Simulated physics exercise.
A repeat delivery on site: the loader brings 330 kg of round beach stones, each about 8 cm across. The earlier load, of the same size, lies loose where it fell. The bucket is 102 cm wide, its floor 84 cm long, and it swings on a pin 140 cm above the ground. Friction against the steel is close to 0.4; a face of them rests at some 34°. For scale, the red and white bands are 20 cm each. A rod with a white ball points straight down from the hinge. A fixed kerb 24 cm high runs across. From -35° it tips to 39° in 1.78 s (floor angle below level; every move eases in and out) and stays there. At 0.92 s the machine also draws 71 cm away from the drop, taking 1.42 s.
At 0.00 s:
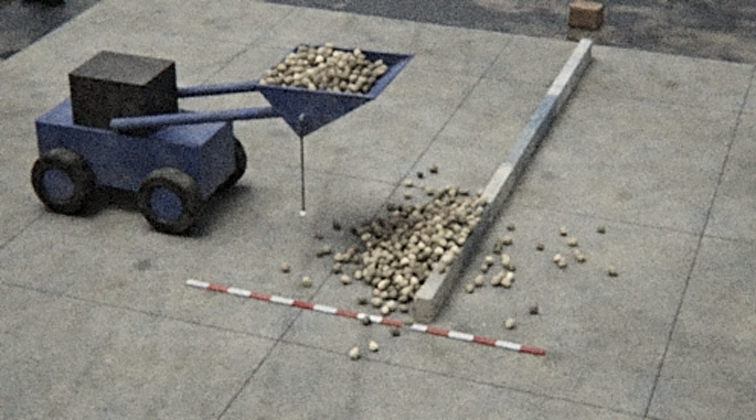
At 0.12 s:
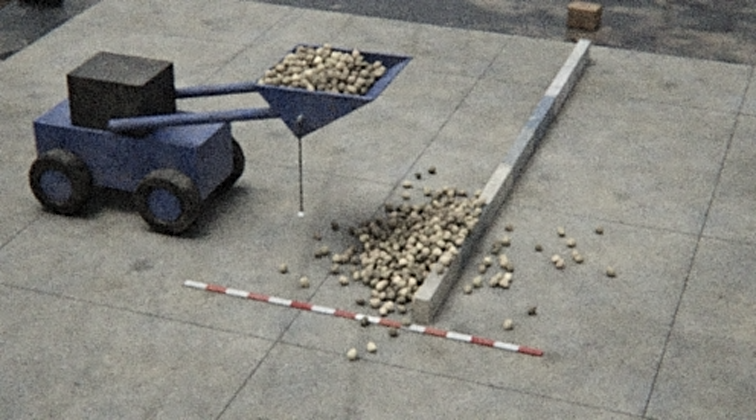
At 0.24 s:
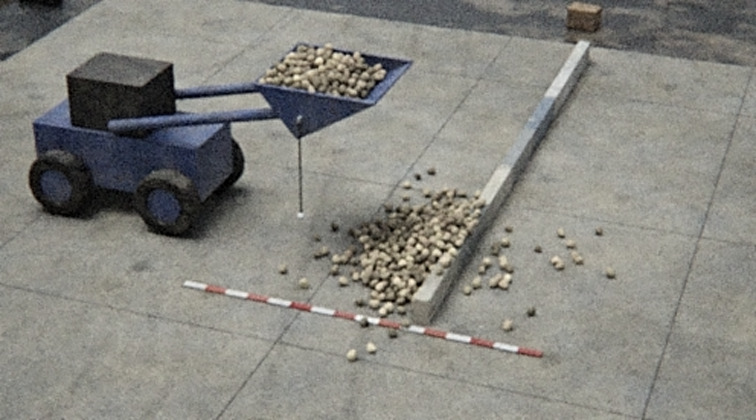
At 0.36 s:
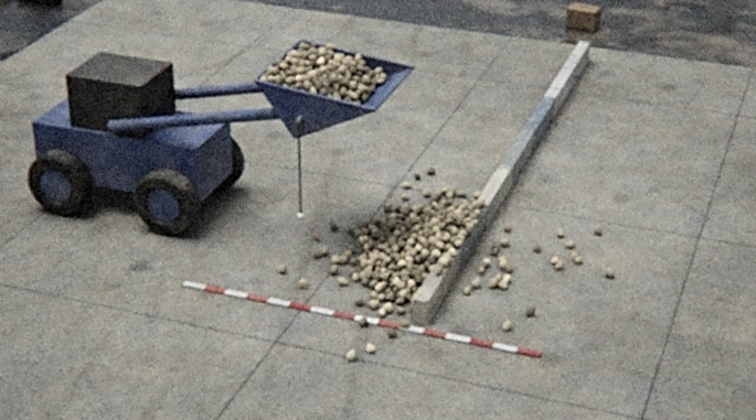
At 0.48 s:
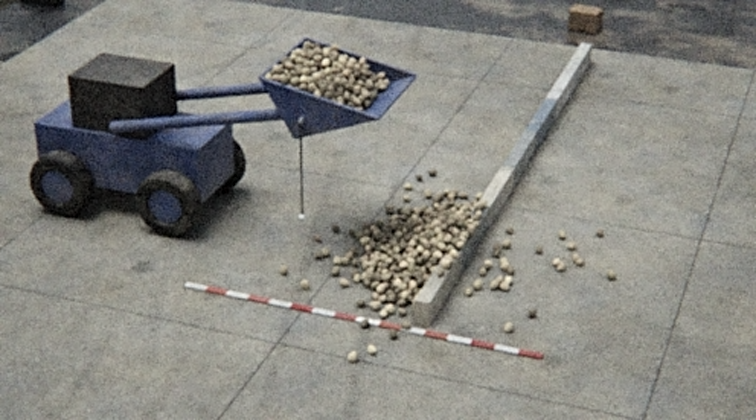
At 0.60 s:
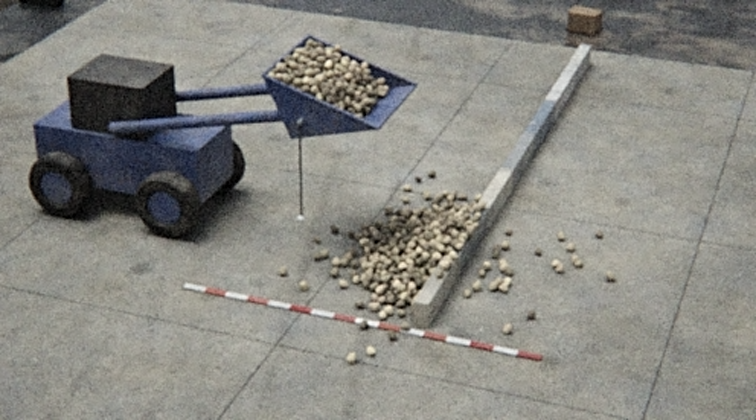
At first, a blue loader on the left holds a raised bucket heaped with round stones, its front edge tilted upward, near a loose pile against a long kerb. Then the bucket slowly tilts forward, its front lip lowering, while the heaped stones remain inside and the pile below stays still.
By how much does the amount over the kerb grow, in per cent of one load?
Some 0 per cent is added.
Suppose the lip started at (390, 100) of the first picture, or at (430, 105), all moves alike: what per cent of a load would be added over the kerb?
About 0 and 10 per cent.
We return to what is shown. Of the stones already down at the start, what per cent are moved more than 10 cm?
Roughly 5 per cent of them.
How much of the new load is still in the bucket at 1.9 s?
It holds some 10 per cent.
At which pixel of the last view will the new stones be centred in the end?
Their middle is at about (369, 235).
After 1.3 s the floor is at 28°; in per cent of one load, 82 in the bucket, 113 on this side of the kerb, 5 over the kerb; the foremost stones are at (573, 265).
After 1.9 s the floor is at 39°; in per cent of one load, 8 in the bucket, 188 on this side of the kerb, 5 over the kerb; the foremost stones are at (573, 265).
After 2.8 s the floor is at 39°; in per cent of one load, 0 in the bucket, 196 on this side of the kerb, 5 over the kerb; the foremost stones are at (573, 265).
After 5.3 s the floor is at 39°; in per cent of one load, 0 in the bucket, 196 on this side of the kerb, 5 over the kerb; the foremost stones are at (573, 265). Net gain over the kerb, 0.
